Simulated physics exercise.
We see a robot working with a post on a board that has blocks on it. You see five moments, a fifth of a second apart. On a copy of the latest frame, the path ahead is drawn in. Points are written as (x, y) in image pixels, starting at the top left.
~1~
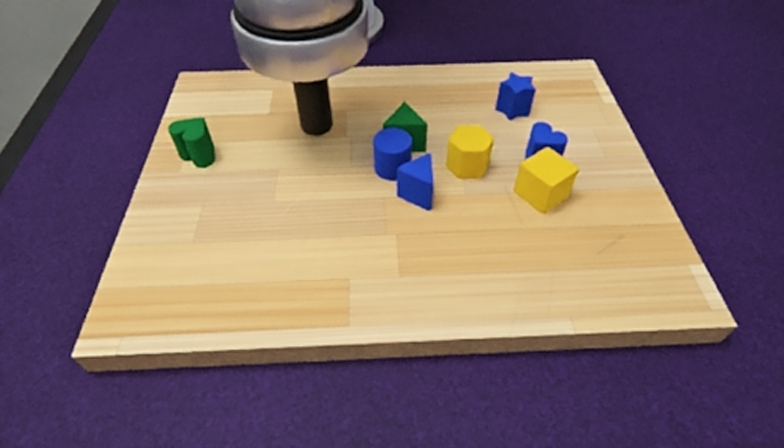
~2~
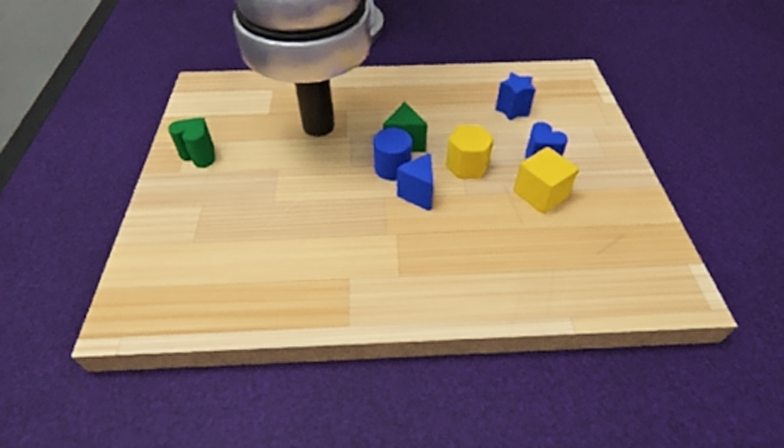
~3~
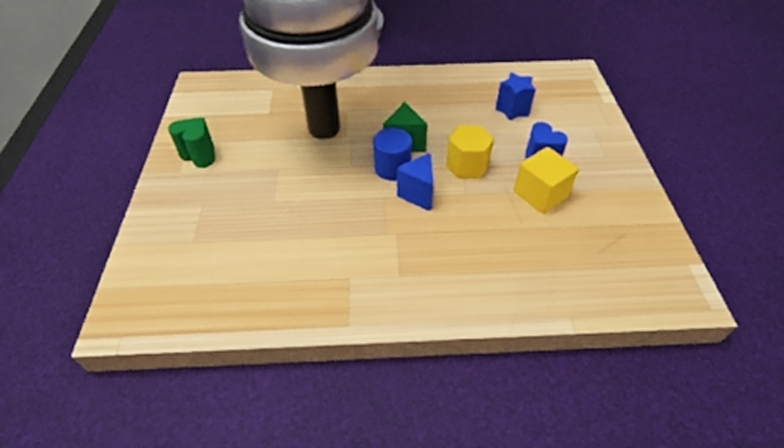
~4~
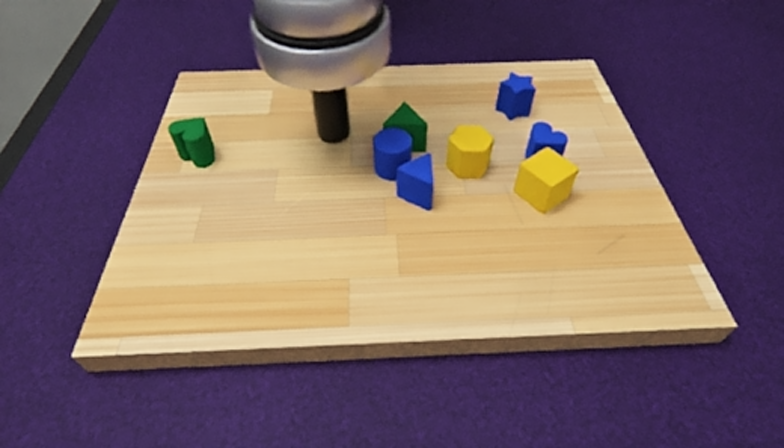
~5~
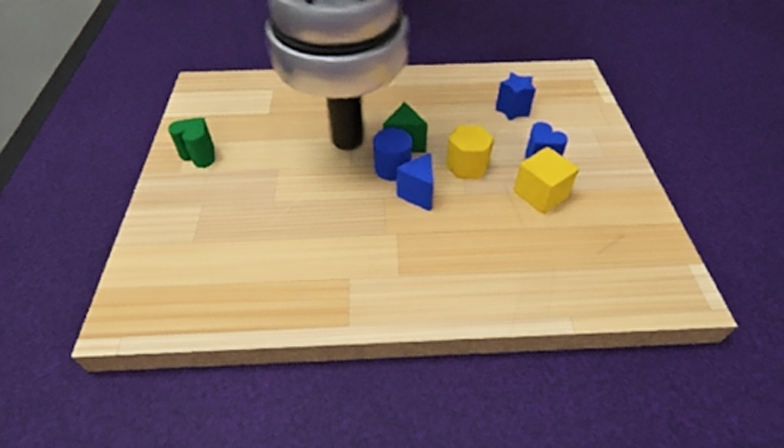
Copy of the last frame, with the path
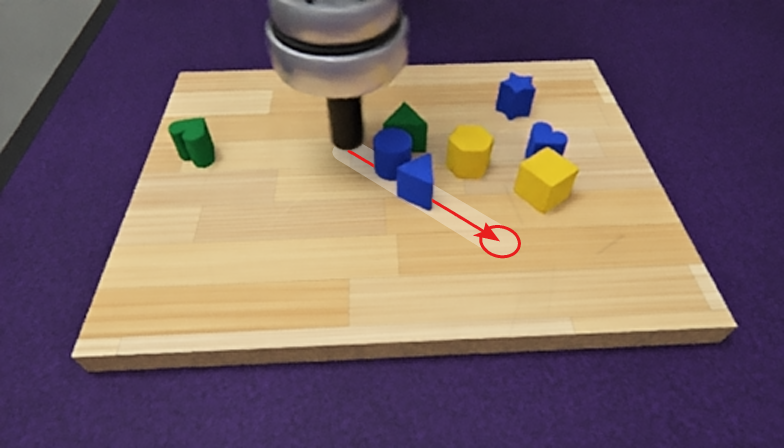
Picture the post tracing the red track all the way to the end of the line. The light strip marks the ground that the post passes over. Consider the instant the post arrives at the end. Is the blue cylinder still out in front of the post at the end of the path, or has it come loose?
It lies beside or behind the post.
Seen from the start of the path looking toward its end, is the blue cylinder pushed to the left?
Yes - that is the case.
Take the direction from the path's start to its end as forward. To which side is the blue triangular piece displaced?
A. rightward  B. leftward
A
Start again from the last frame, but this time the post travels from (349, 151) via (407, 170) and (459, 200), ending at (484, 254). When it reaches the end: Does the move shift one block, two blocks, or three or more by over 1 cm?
Three or more shift.
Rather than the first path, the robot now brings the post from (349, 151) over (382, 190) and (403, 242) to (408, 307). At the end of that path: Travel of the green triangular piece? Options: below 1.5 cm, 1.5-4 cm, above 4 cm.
My prediction: Under 1.5 cm.
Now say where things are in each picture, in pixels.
Post tip (317, 127); block tops, blue cylinder (393, 140); green triangular piece (405, 116); blue triangular piece (420, 168); yellow six-sided block (471, 137), in the first frame.
Post (319, 128); blocks unchanged, in the second frame.
Post (325, 130); blocks unchanged, in the third frame.
Post (334, 134); blocks unchanged, in the fourth frame.
Post (348, 141); blue cylinder (393, 140); green triangular piece (405, 116); blue triangular piece (420, 168); yellow six-sided block (471, 137), in the fifth frame.
Path on the board, from (349, 151) directly to (500, 241).
The first path, step by step. One third of the way, post (394, 167); blue cylinder (432, 152); blue triangular piece (435, 177), turned 50° clockwise.
Two thirds of the way, post (447, 198); blue cylinder (479, 164); blue triangular piece (471, 208), turned 80° clockwise; yellow six-sided block (480, 135), turned 25° anticlockwise.
At the end, post (503, 231); blue cylinder (482, 165); green triangular piece in place; blue triangular piece (497, 241), turned 185° clockwise; yellow six-sided block (480, 135), turned 25° anticlockwise.
